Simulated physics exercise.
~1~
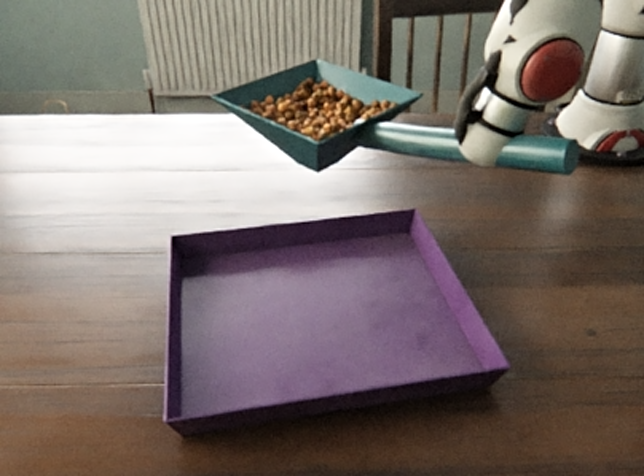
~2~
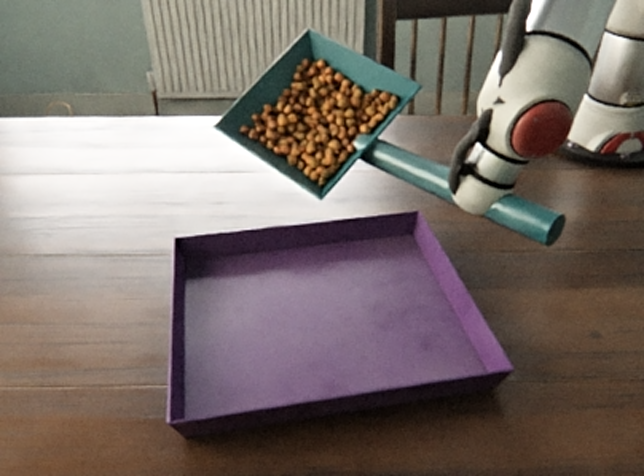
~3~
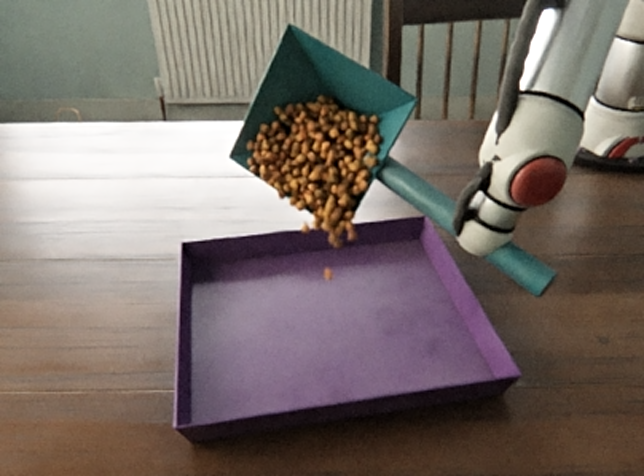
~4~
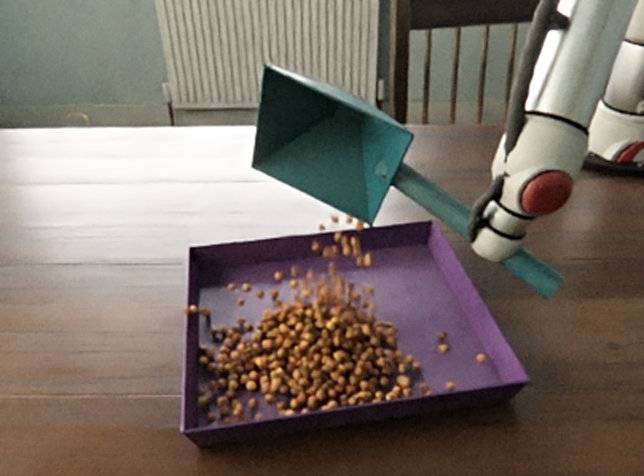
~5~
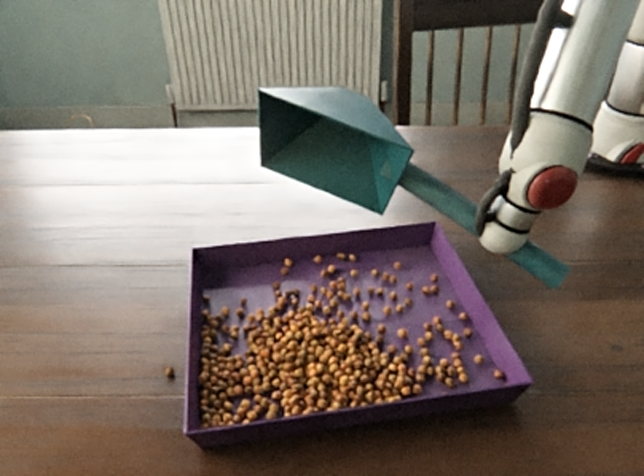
A robotic arm tilts a teal scoop of roasted chickpeas over a purple tray on a wooden table, and they pour down into a spreading heap. The scoop ends emptied and tipped above the tray, with one stray piece on the table to the left.
